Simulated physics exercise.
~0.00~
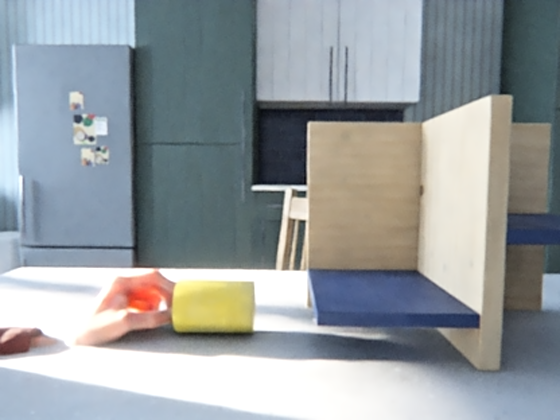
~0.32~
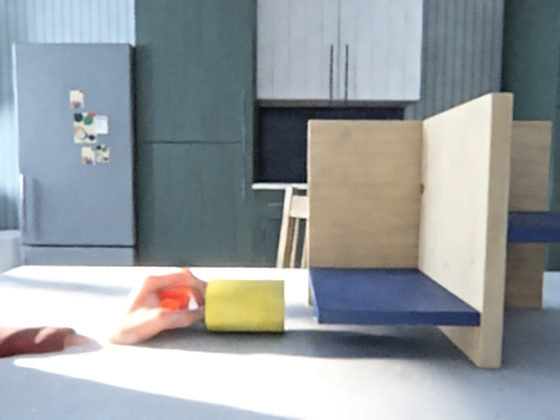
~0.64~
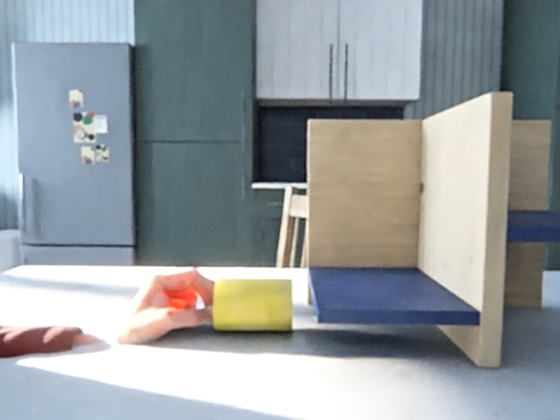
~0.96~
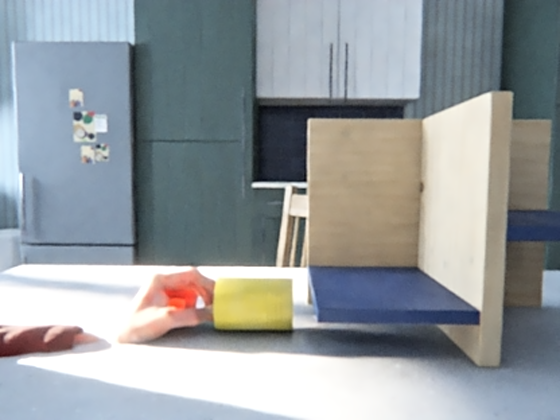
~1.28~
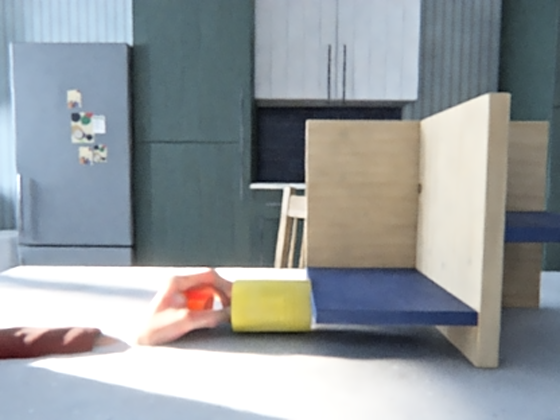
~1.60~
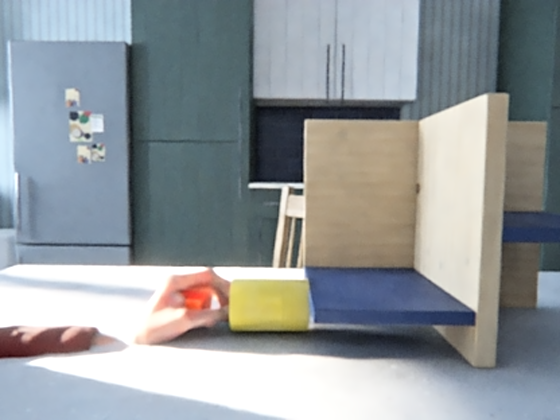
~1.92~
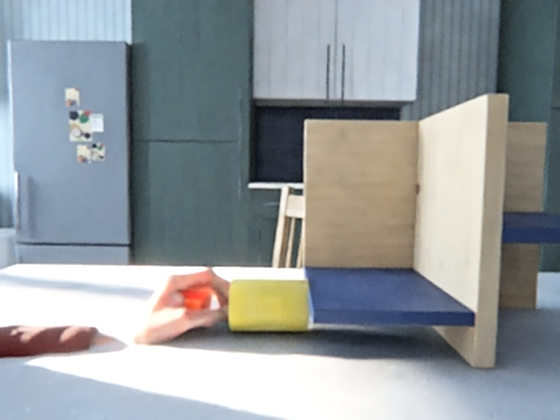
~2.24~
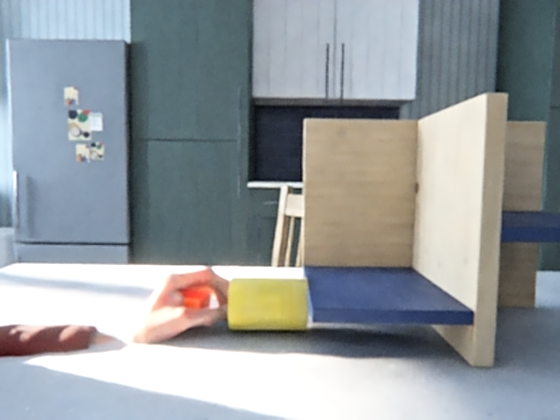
A hand sliding a yellow cylinder on its side rightward across a table in stages, stopping against a wooden rack's blue shelf.
